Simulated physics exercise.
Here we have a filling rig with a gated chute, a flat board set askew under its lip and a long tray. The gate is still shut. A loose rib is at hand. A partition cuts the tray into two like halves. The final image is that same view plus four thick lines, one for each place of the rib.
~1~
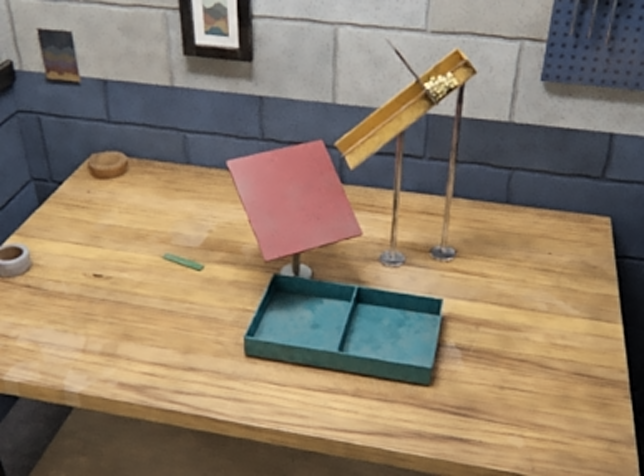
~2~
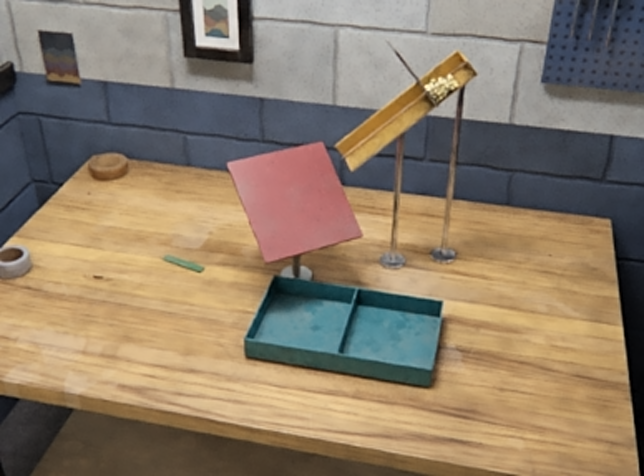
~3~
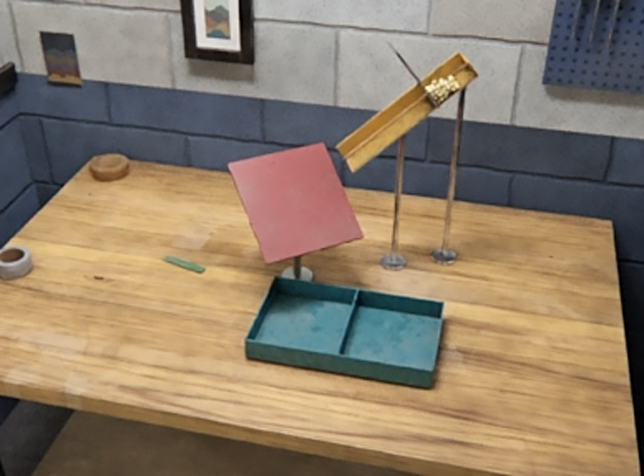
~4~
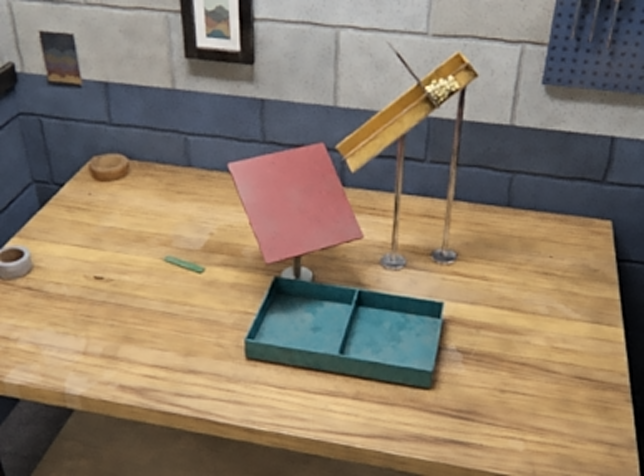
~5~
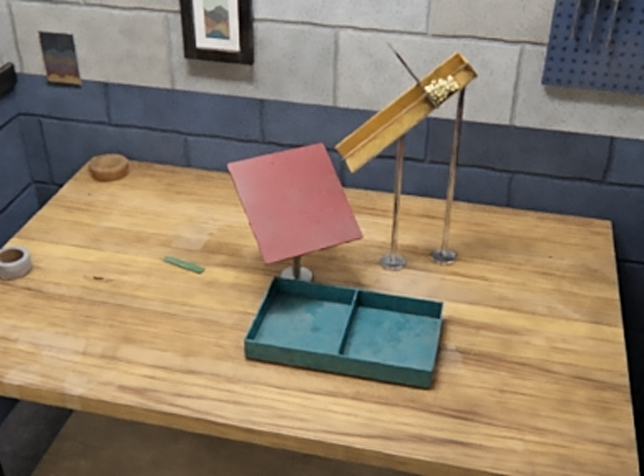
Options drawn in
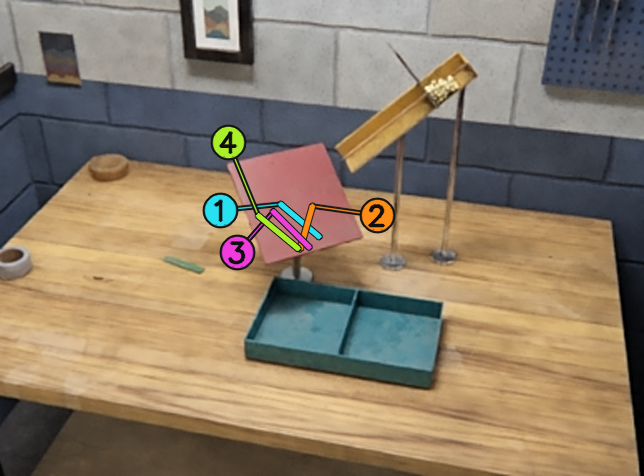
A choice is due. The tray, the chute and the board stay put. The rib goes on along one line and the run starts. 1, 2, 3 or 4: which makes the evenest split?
It is 1.
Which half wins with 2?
The left half.
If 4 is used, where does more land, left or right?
More lands on the left.
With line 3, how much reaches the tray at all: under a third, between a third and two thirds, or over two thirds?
Line 3 gives over two thirds.
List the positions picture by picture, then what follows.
Load behind the gate at (439, 87), soya beans; lip of the chute at (348, 163), sloping fairly steeply, in the first picture.
Middle of the board at (295, 199), tilted fairly steeply; middle of its low edge at (316, 249); of its high edge at (276, 152), in the second picture.
Front corners of the tray at (245, 340) and (432, 370); front end of its middle wall at (337, 355), in the third picture.
Middle of the load at (440, 90); lip at (350, 166), in the fourth picture.
Middle of the load at (440, 90); lip at (349, 166), in the fifth picture.
On the marked copy, line 1 from (280, 204) to (319, 236); line 2 from (312, 206) to (300, 248); line 3 from (273, 211) to (309, 247); line 4 from (258, 215) to (297, 248).
If 1 is chosen, of what is caught, about half in the left half, about half in the right.
If 2 is chosen, of what is caught, most in the left half, a small part in the right.
If 3 is chosen, of what is caught, most in the left half, a small part in the right.
If 4 is chosen, of what is caught, nearly all in the left half, a small part in the right.
